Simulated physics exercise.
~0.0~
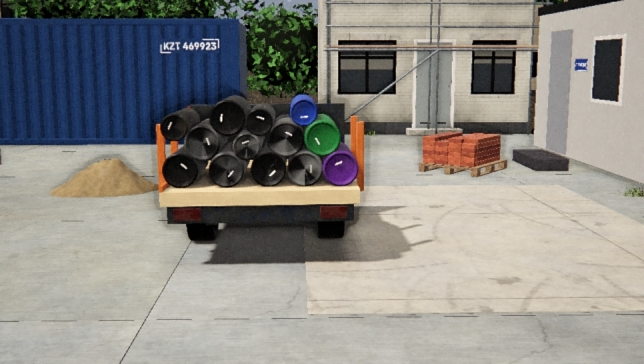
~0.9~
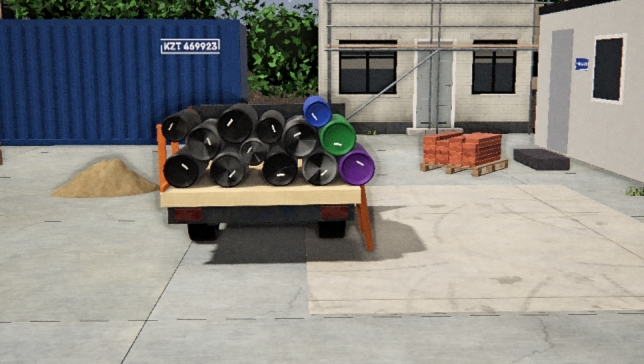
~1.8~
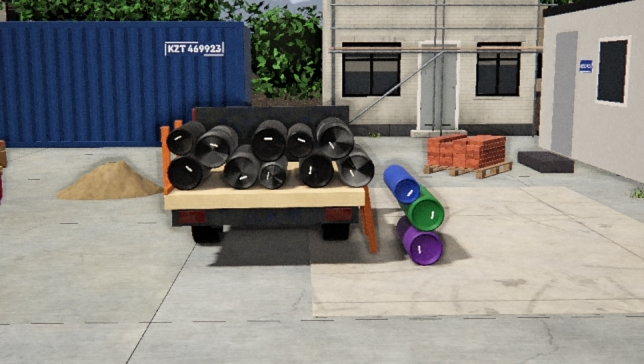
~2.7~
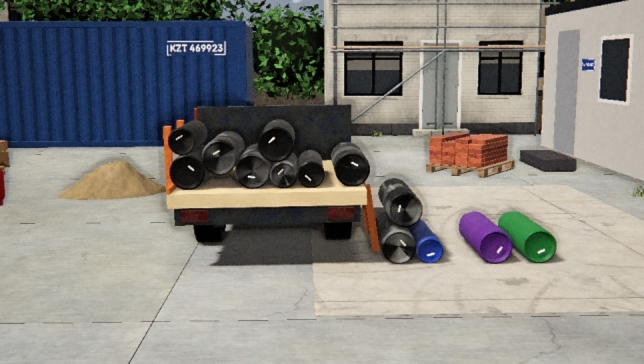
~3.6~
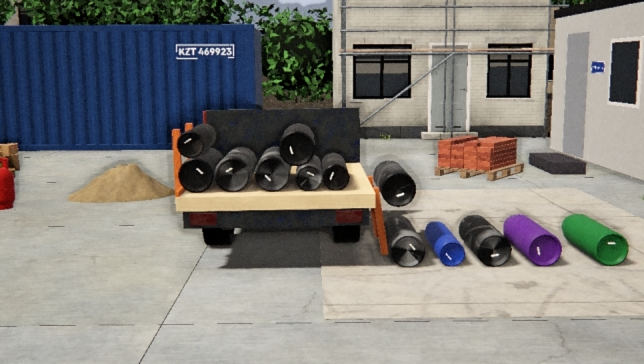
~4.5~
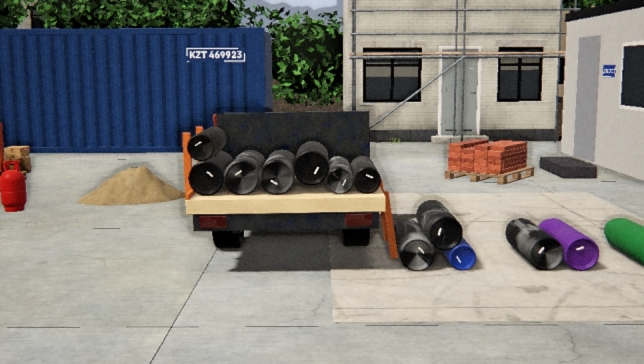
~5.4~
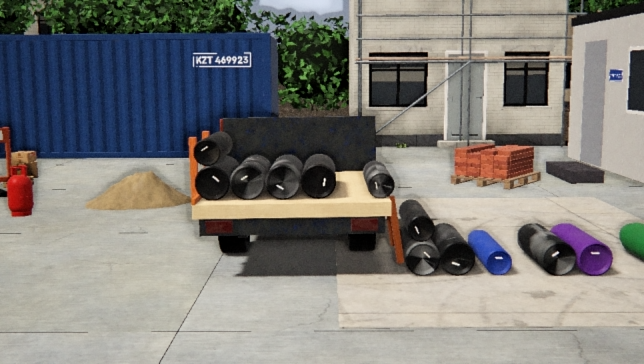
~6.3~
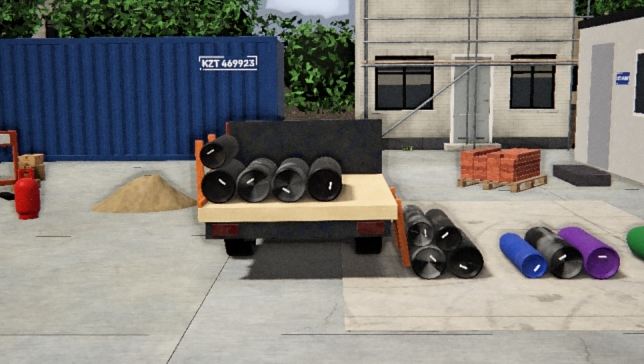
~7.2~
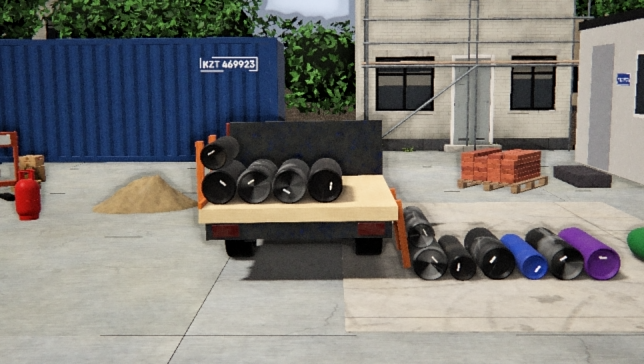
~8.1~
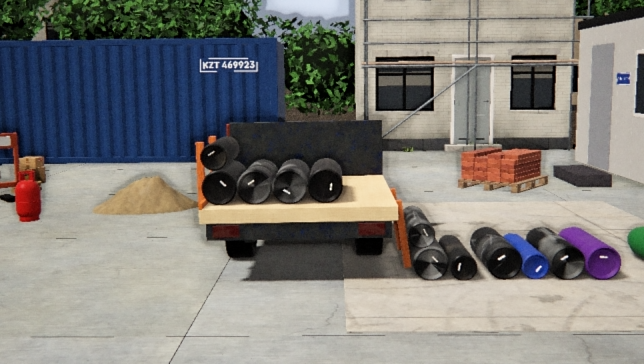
A flat trailer stacked with black cylinders, plus a blue, a green and a purple one, had its right posts swing down, and cylinders rolled off that side, ending in a row on the ground while five black ones stayed on the left.
